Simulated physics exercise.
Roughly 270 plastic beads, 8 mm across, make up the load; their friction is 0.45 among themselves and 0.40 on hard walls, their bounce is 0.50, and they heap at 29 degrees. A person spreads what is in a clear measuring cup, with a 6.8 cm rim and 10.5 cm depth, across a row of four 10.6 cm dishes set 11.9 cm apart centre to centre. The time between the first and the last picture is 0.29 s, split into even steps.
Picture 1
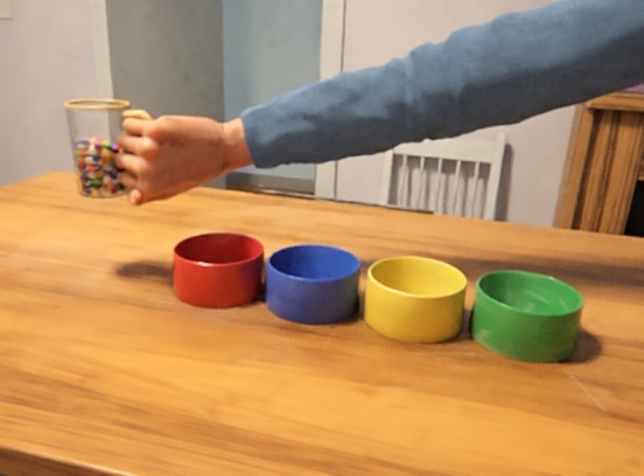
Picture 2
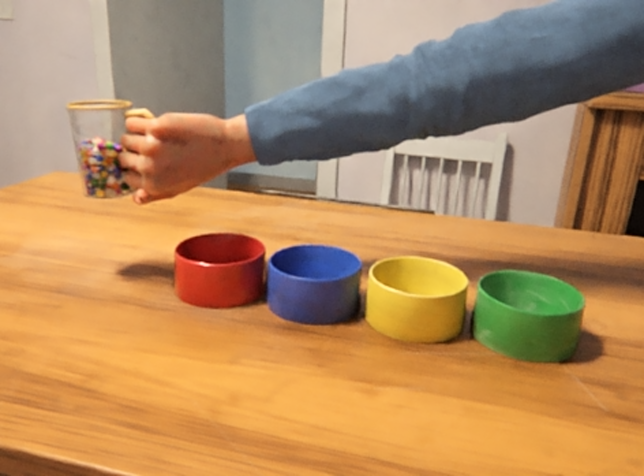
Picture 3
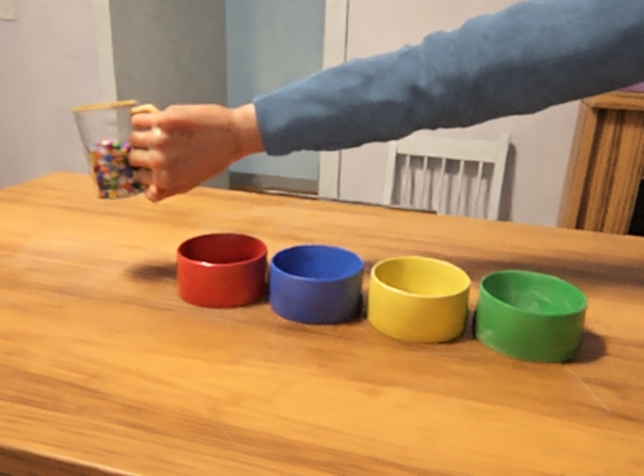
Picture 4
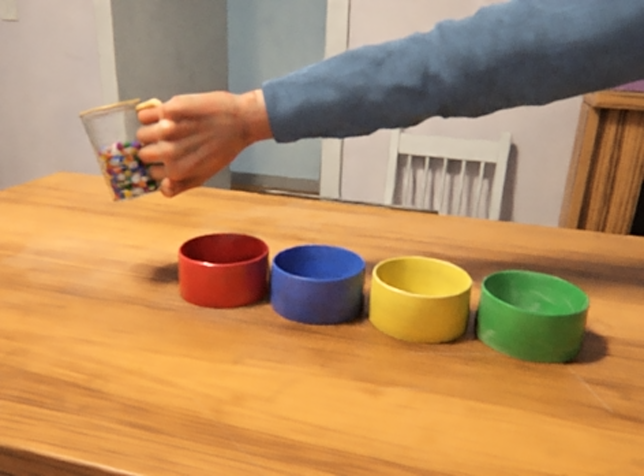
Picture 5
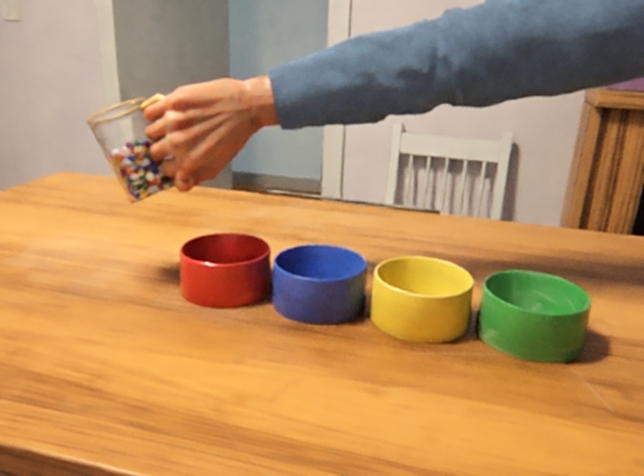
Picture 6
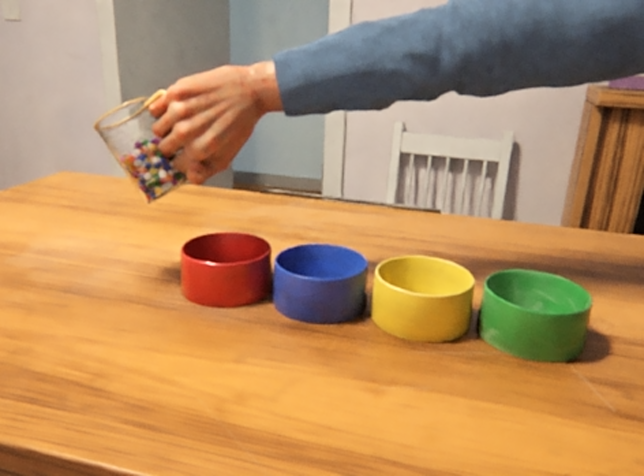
Above a wooden table with four coloured dishes, a hand gradually tilts a cup of beads.
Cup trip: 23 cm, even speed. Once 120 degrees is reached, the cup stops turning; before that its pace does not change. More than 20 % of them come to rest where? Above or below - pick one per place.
Red dish: Above; blue dish: Below; green dish: Below; yellow dish: Below; counter: Below.
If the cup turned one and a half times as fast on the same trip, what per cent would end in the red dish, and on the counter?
Then the red dish would get 50 and the counter 50.
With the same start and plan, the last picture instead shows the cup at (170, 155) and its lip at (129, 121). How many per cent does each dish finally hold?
Final shares - red 100 %, blue 0 %, green 0 %, yellow 0 %.
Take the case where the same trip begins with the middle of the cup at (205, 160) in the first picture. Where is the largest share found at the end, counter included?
Most of it lands at blue.
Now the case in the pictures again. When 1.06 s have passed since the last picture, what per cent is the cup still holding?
Around 5 in a hundred.
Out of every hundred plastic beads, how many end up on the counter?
About 0 percent.
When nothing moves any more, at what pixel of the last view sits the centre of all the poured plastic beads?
In the last view, approximately (225, 274).
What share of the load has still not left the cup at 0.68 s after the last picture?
Roughly 80 percent.
Then, 0.41 s after the last picture, tilt 89 degrees; cup holds 100 %.
Then, 0.68 s after the last picture, tilt 120 degrees; cup holds 80 %, red 15 %.
Then, 1.06 s after the last picture, tilt 120 degrees; cup holds 5 %, red 95 %.
In the end, red 100 %, blue 0 %, green 0 %, yellow 0 %, counter 0 %.
